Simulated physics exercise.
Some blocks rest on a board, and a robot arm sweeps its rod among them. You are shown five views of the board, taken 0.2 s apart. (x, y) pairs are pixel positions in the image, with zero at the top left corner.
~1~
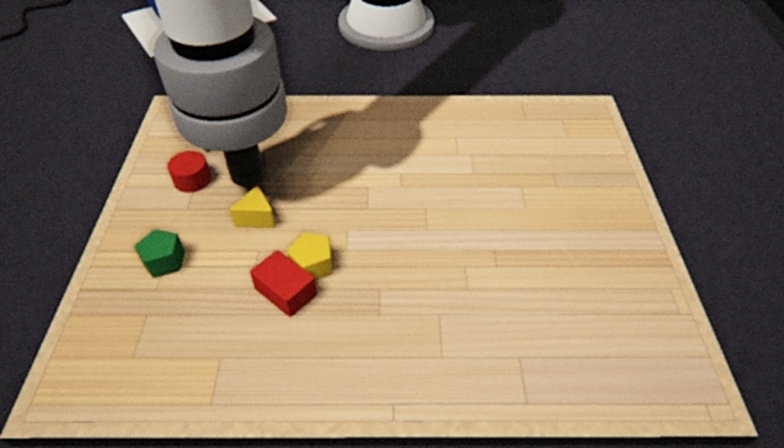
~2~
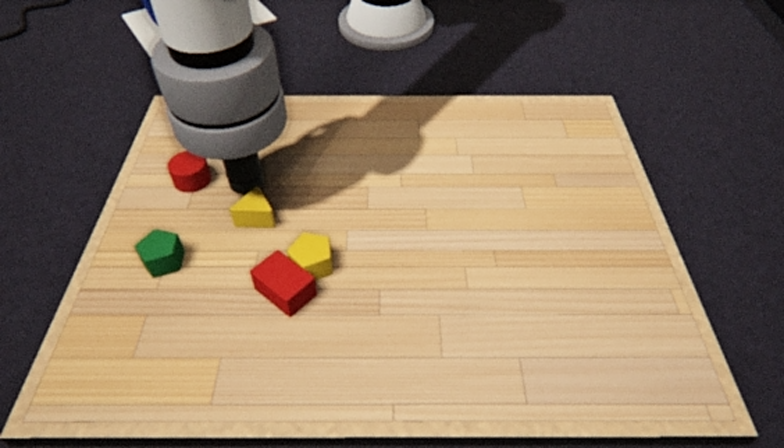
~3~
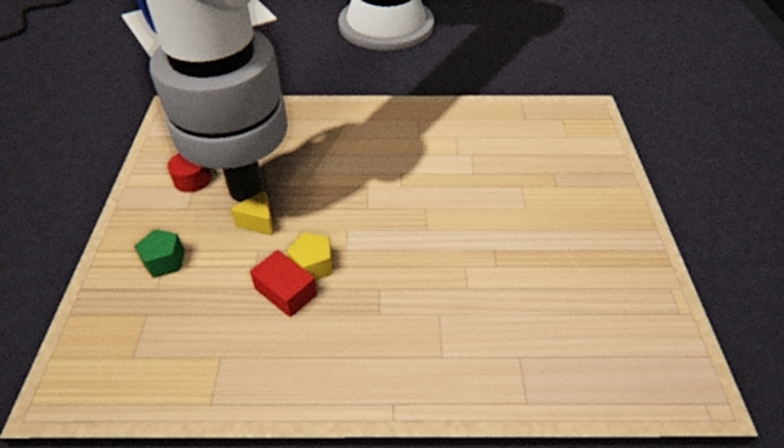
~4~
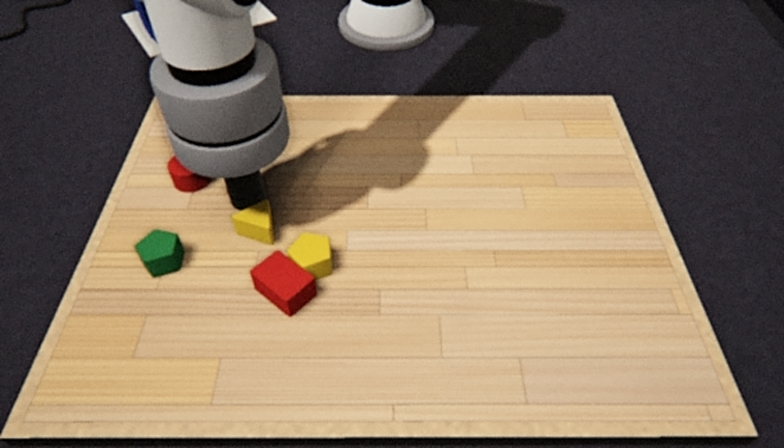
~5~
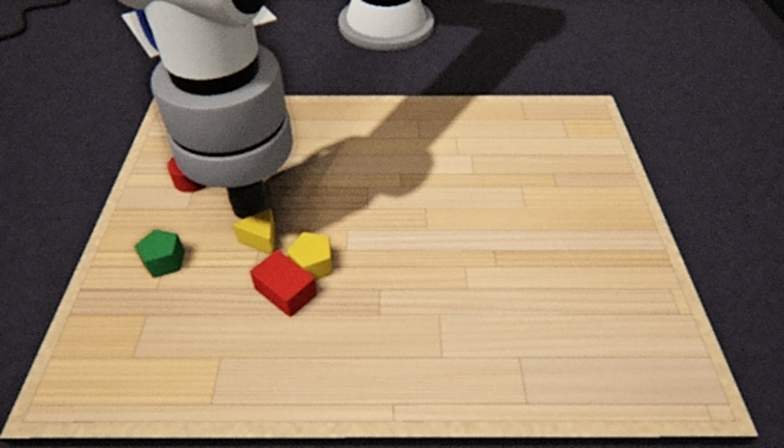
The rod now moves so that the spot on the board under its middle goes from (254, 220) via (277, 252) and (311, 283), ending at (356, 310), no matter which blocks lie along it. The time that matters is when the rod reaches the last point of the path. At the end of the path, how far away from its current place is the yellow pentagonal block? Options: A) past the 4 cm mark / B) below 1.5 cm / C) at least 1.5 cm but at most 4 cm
Option A.
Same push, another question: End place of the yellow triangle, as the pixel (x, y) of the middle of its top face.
I predict (256, 267).
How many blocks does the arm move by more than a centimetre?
At least three of them.
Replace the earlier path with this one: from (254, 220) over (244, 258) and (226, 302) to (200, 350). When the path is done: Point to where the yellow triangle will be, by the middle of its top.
The yellow triangle ends near (267, 260).
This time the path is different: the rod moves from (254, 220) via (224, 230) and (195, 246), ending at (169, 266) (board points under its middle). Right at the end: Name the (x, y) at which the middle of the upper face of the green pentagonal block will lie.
The middle of its upper face will lie at (119, 264).
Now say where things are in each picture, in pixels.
The first picture shows rod's lower end at (248, 176); green pentagonal block at (156, 244); yellow triangle at (253, 201); red oblong at (282, 274); yellow pentagonal block at (310, 248).
The second picture shows rod at (247, 184); blocks still.
The third picture shows rod at (247, 192); yellow triangle at (255, 205).
The fourth picture shows rod at (248, 200); yellow triangle at (256, 214).
The fifth picture shows rod at (251, 208); green pentagonal block at (156, 244); yellow triangle at (257, 223); red oblong at (282, 274); yellow pentagonal block at (310, 248).
What follows on the original path. One third of the way, rod at (275, 241); yellow triangle at (256, 258), turned 45° clockwise; red oblong at (286, 280).
Two thirds of the way, rod at (310, 272); yellow triangle at (256, 267), turned 70° clockwise; red oblong at (296, 308), turned 35° clockwise; yellow pentagonal block at (350, 263), turned 50° anticlockwise.
At the end, rod at (355, 299); green pentagonal block still; yellow triangle at (256, 267), turned 70° clockwise; red oblong at (304, 318), turned 80° clockwise; yellow pentagonal block at (378, 266), turned 80° anticlockwise.
